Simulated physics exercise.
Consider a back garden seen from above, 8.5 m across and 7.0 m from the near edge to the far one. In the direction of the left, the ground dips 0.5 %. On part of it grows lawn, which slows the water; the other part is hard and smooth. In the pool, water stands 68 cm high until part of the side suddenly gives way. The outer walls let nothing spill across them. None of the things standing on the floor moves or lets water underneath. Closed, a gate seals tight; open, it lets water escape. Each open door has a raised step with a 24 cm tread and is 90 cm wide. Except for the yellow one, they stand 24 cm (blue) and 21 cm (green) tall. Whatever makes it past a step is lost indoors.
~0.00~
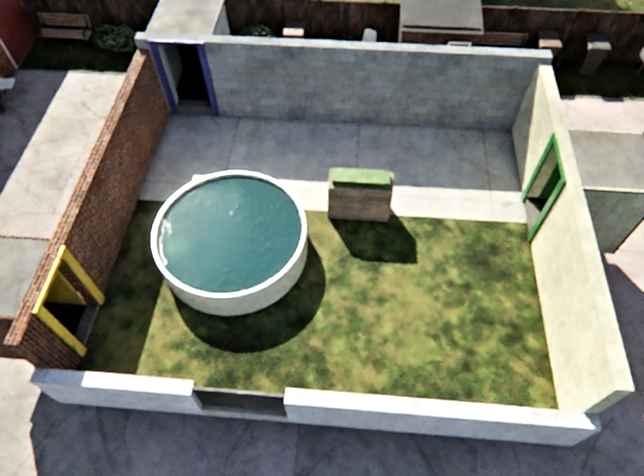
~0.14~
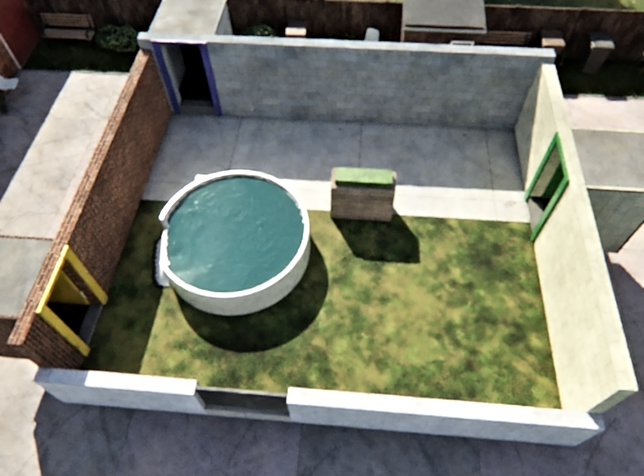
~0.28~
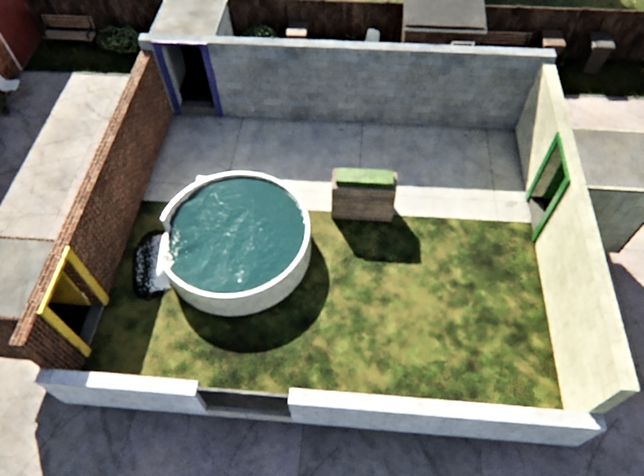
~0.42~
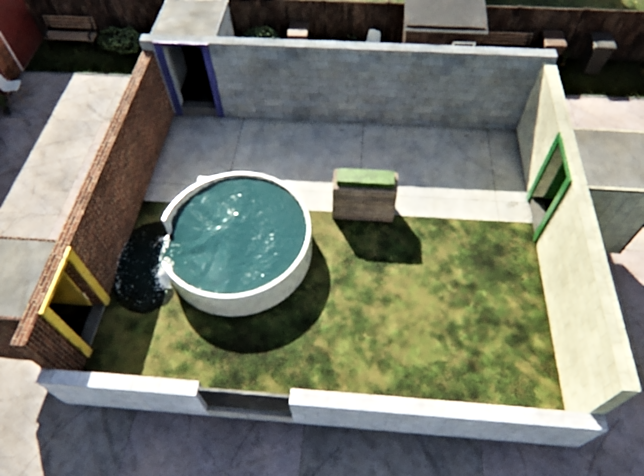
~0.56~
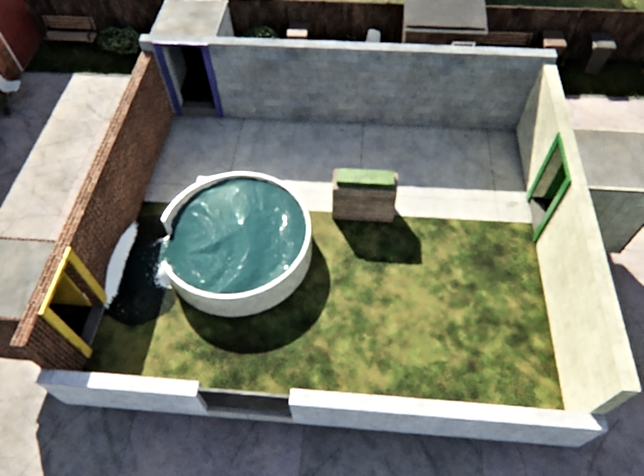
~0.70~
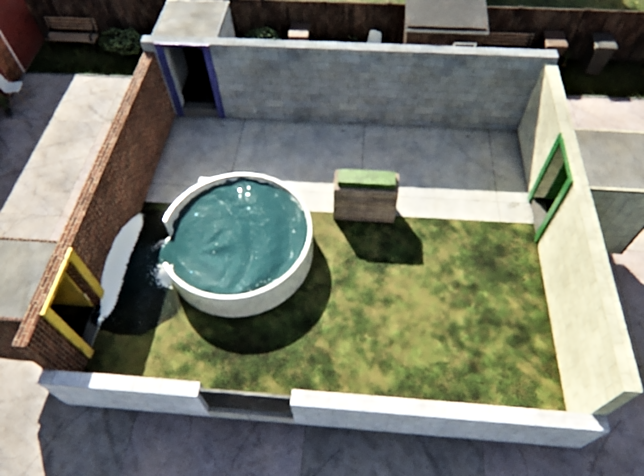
In a walled back garden seen from high above, patchy lawn covers most of the near ground, with smooth grey paving behind it. A round white-rimmed pool of teal water stands left of centre beside a green-topped block, with a yellow-framed door at left, blue behind and green at right. After a slight initial view shift, water pours from the pool's left side, ripples crossing its surface, and a dark puddle spreads towards the brick wall and yellow door.
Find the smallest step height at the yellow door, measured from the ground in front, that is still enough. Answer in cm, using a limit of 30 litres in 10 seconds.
At least 19 cm.
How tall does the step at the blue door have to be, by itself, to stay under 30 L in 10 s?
At blue, about 13.0 cm.
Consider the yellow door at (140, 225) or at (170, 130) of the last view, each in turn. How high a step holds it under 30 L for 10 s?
You'd want roughly 24 cm there first, then roughly 10.5 cm.
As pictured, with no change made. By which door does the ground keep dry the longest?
Green.
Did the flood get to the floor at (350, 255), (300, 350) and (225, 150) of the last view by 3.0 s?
Point by point, the first is spared, the second spared and the third awash.
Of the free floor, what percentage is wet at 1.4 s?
Close to 10 per cent is wet.
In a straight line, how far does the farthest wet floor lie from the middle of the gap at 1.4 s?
Front distance: Approx. 2.8 m.
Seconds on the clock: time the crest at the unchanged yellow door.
About 1.8 seconds.
After 1.4 s water covers 10 % of the floor, deepest (52 cm) near (131, 266); 18 cm at the yellow door, 16 litres in over its 6 cm step.
After 3.0 s water covers 30 % of the floor, deepest (38 cm) near (122, 265); 16 cm at the yellow door, 102 litres in over its 6 cm step.
After 10.0 s water covers 95 % of the floor, deepest (17 cm) near (122, 265); 13 cm at the yellow door, 297 litres in over its 6 cm step.
At the yellow door as built, the water arrived by 0.8 s and peaked near 19 cm at 1.8 s.
Run again over the same 10 s with other heights there, 52 litres in over 16.5 cm, 10 litres over 22.5 cm. The limit of 30 litres is kept from about 19 cm up.
